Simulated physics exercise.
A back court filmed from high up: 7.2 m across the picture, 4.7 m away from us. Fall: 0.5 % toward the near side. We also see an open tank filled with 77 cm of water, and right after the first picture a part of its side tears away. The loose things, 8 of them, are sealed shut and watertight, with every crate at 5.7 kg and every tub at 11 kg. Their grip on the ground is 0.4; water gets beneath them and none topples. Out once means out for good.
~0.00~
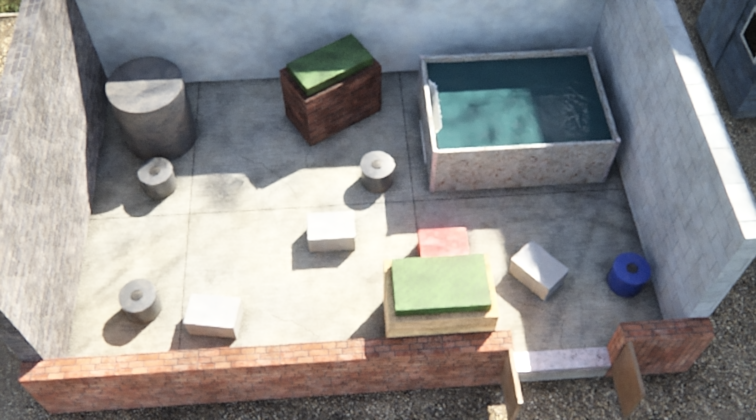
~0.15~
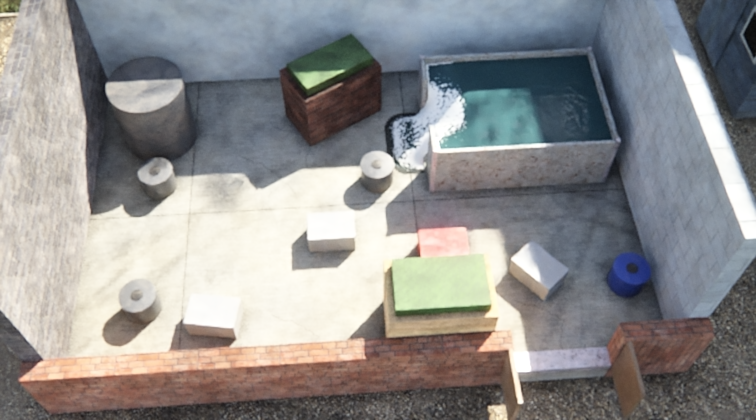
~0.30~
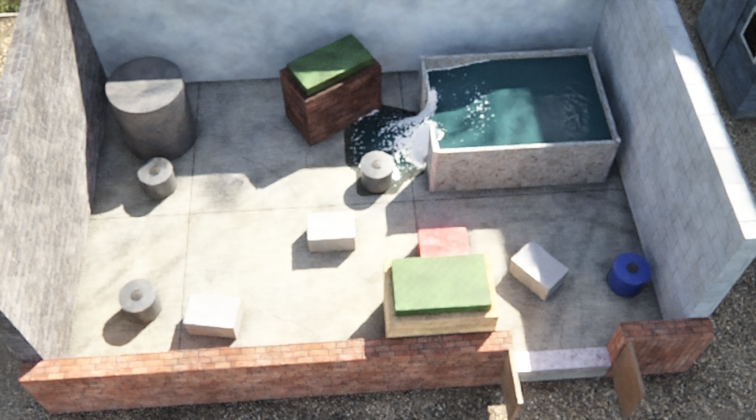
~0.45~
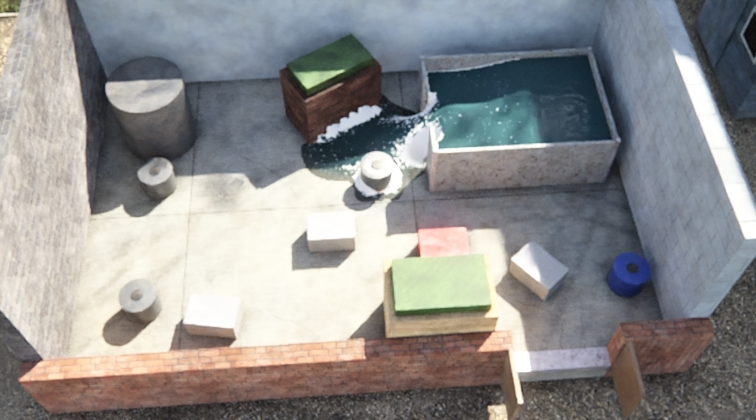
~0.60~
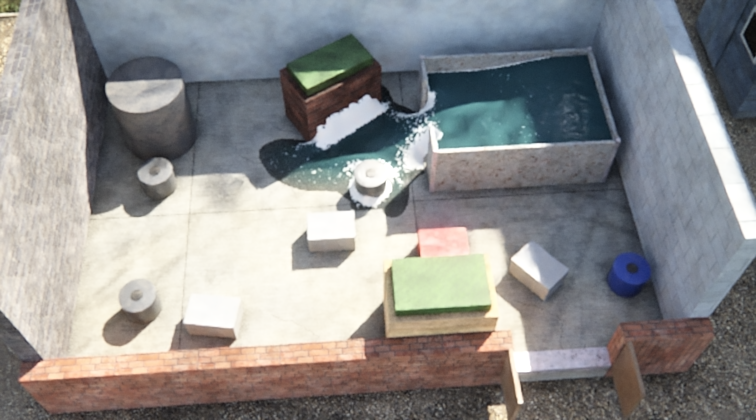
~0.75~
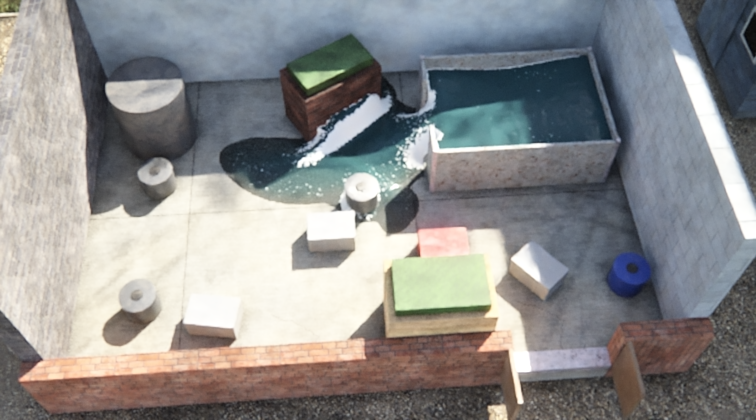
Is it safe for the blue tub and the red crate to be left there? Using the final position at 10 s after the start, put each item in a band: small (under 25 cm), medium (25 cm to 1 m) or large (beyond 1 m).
Blue tub: Small, red crate: Medium.
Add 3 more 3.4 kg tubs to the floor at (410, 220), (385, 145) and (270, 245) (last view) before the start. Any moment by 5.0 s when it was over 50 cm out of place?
First inside the limit, then outside the limit, then outside the limit.
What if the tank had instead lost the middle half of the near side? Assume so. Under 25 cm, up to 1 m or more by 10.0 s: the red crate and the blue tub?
If so, the red crate is washed away, the blue tub is washed away.
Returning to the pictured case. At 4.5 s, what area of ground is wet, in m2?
I'd estimate close to 24 m2.
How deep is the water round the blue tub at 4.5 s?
Roughly 0 cm deep.
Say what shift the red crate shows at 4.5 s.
About 0 cm by then.
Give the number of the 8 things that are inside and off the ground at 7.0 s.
Just then, the number is 4.
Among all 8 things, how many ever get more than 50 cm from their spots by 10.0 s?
6.
After 2.0 s the blue tub is near (632, 268), 0.0 m from its start, aground; the red crate is near (444, 242), 0.0 m from its start, aground; 0 of 8 are out; 0 afloat.
After 4.5 s the blue tub is near (632, 268), 0.0 m from its start, aground; the red crate is near (444, 242), 0.0 m from its start, aground; 0 of 8 are out; 4 afloat.
After 7.0 s the blue tub is near (632, 268), 0.0 m from its start, aground; the red crate is near (452, 241), 0.1 m from its start, aground; 0 of 8 are out; 4 afloat.
After 10.0 s the blue tub is near (632, 268), 0.0 m from its start, aground; the red crate is near (499, 245), 0.7 m from its start, afloat; 0 of 8 are out; 6 afloat.
